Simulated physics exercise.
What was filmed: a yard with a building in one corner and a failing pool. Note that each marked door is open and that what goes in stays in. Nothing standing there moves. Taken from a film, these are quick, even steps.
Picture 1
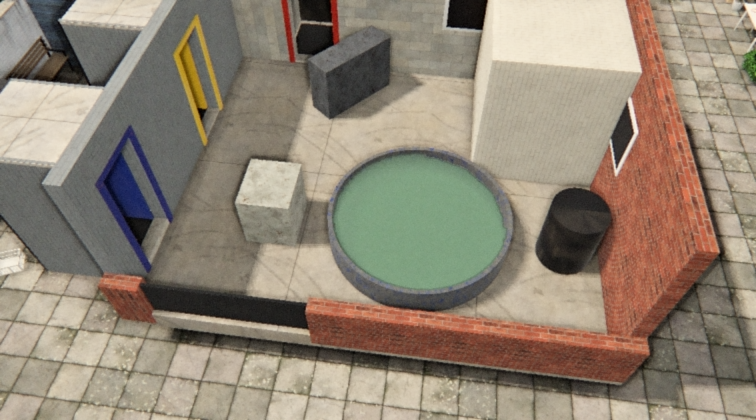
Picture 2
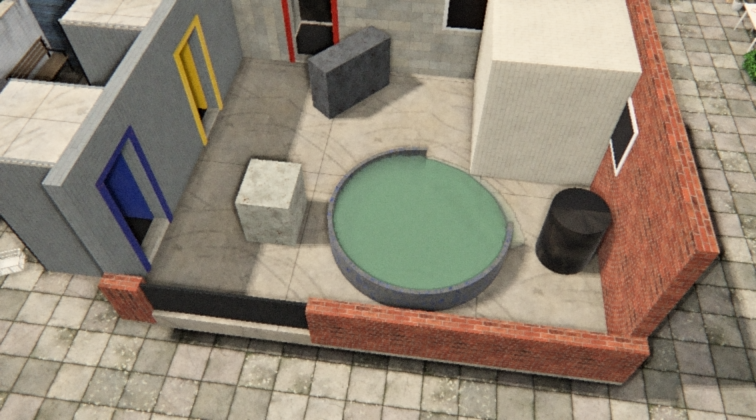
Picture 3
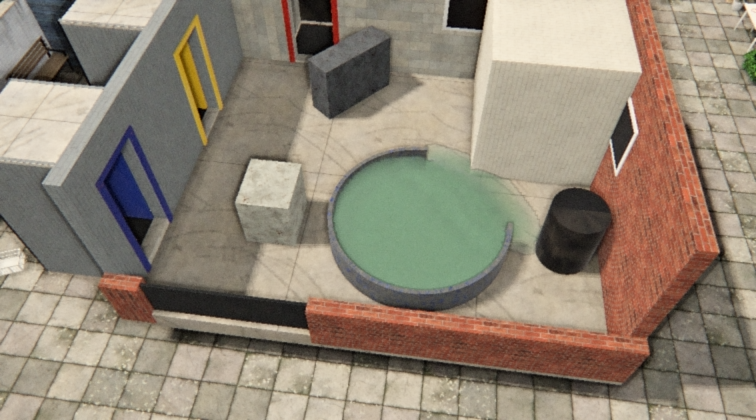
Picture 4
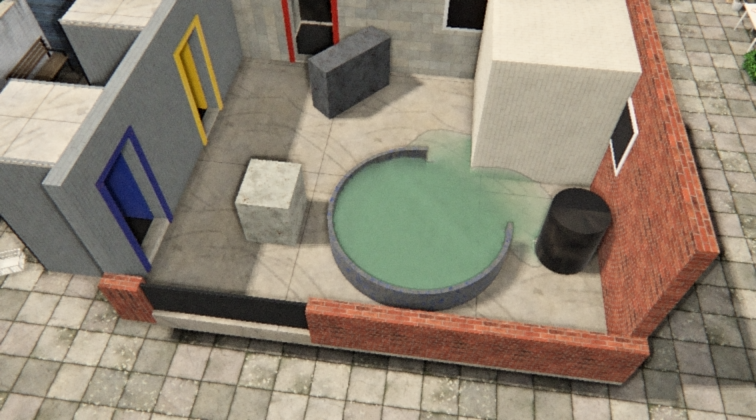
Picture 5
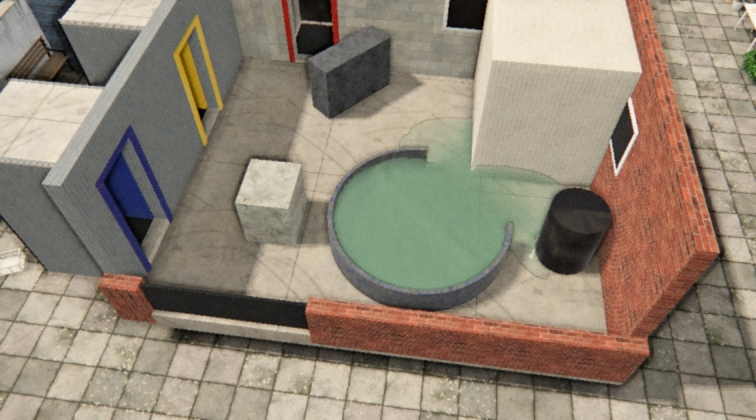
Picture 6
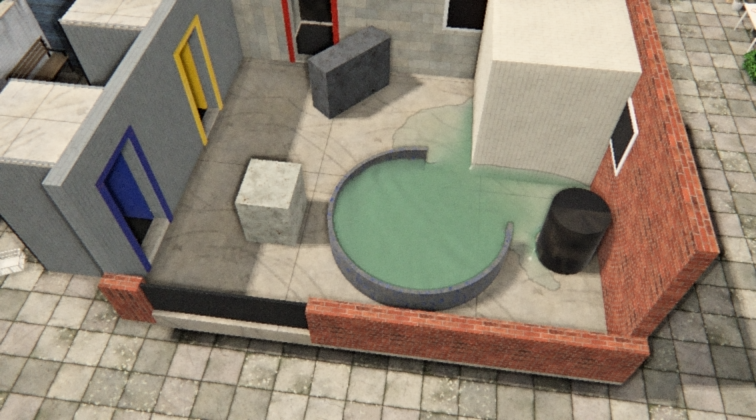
A round pool opens on its far side and green water spreads across the yard floor.
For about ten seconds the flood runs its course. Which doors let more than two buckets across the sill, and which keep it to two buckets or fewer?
The blue door keeps it to two or fewer. The yellow door keeps it to two or fewer. The red door keeps it to two or fewer.
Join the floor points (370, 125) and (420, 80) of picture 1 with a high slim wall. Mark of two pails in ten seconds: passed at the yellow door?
The yellow door falls short.
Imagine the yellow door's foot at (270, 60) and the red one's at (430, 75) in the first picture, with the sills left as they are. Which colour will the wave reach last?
The one in blue.
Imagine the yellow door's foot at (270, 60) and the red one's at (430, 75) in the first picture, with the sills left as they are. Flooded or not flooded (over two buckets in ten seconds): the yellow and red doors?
So the yellow door ends up below and the red door ends up above.
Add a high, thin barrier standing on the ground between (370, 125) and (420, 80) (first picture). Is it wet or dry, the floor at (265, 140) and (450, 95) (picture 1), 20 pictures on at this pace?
Result by location - first parched, second soaked.
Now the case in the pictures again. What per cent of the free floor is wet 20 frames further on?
About 45 per cent.
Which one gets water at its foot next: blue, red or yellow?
Answer: The red-painted one.
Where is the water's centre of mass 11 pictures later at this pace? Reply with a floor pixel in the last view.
Around (459, 207).
A moment on, water covers 20 % of the floor; the blue door not reached, the yellow door not reached, the red door not reached.
Next, water covers 25 % of the floor; the blue door not reached, the yellow door not reached, the red door not reached.
Then, water covers 45 % of the floor; the blue door not reached, the yellow door not reached, the red door wet at the sill, nothing in.
Later, water covers 80 % of the floor; the blue door wet at the sill, nothing in, the yellow door wet at the sill, nothing in, the red door wet at the sill, nothing in.
In the end, water covers 95 % of the floor; the blue door wet at the sill, nothing in, the yellow door wet at the sill, nothing in, the red door wet at the sill, nothing in.
